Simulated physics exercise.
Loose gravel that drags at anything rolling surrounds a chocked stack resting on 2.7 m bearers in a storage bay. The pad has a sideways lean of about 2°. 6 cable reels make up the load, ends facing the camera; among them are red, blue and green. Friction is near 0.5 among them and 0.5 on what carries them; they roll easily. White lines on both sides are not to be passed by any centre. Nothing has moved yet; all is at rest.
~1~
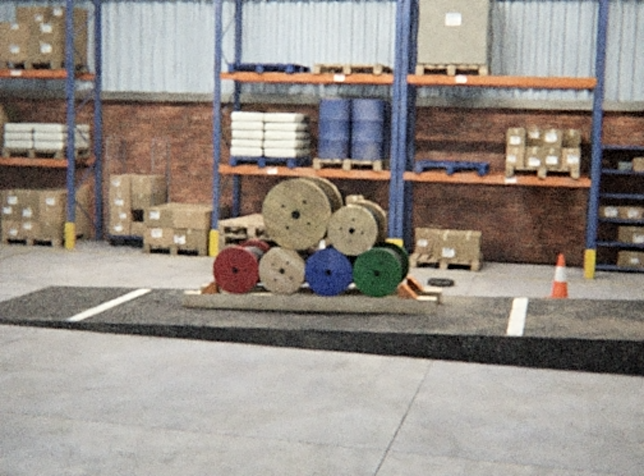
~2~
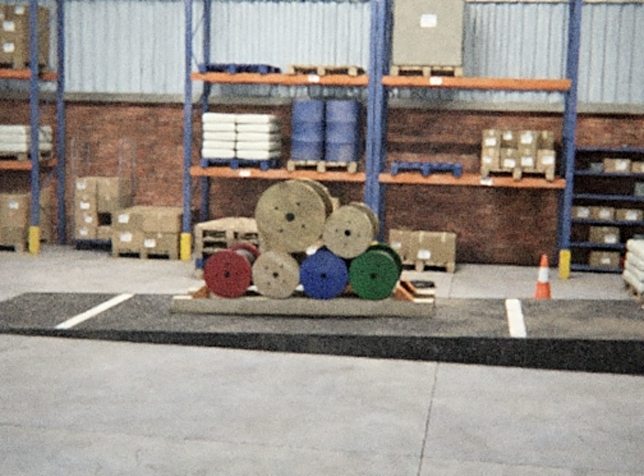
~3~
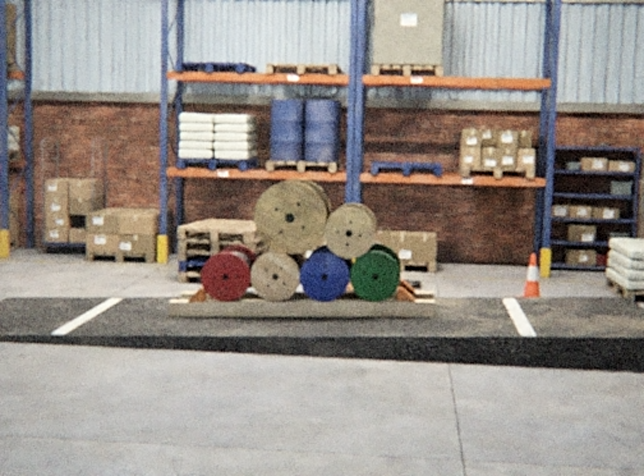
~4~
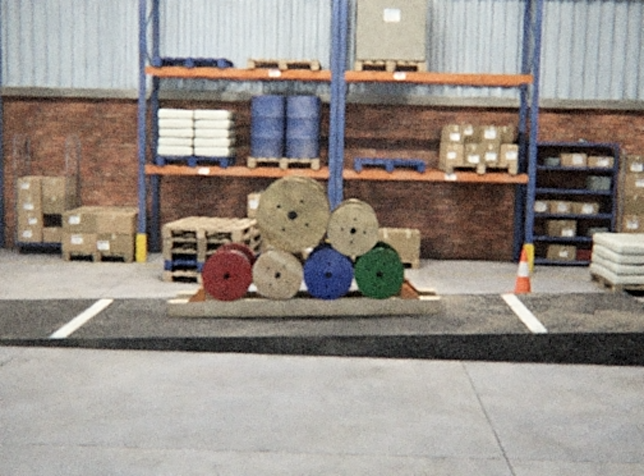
Stacked cable reels, red, blue and green among them, resting motionless on a dark pad as the camera shifts rightward past warehouse shelving.
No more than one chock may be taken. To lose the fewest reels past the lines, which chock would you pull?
I would pull the right one.
Chock on the left freed, after 3.0 s, red is off the bearers, 40 cm short of the left line, rolling left; blue is on the bearers, 130 cm from the bearers' left end, rolling left; green is on the bearers, 80 cm from the bearers' right end, rolling left; 0 past a line.
Chock on the left freed, at the end, red is past the left line; blue is off the bearers, 70 cm short of the left line; green is on the bearers, 50 cm from the bearers' left end; 2 past a line.
Chock on the right freed, after 1.1 s, red is on the bearers, 60 cm from the bearers' left end; blue is on the bearers, 105 cm from the bearers' right end; green is on the bearers, 30 cm from the bearers' right end, rolling right; 0 past a line.
Chock on the right freed, at the end, red is on the bearers, 60 cm from the bearers' left end; blue is on the bearers, 105 cm from the bearers' right end; green is on the bearers, 25 cm from the bearers' right end; 0 past a line.
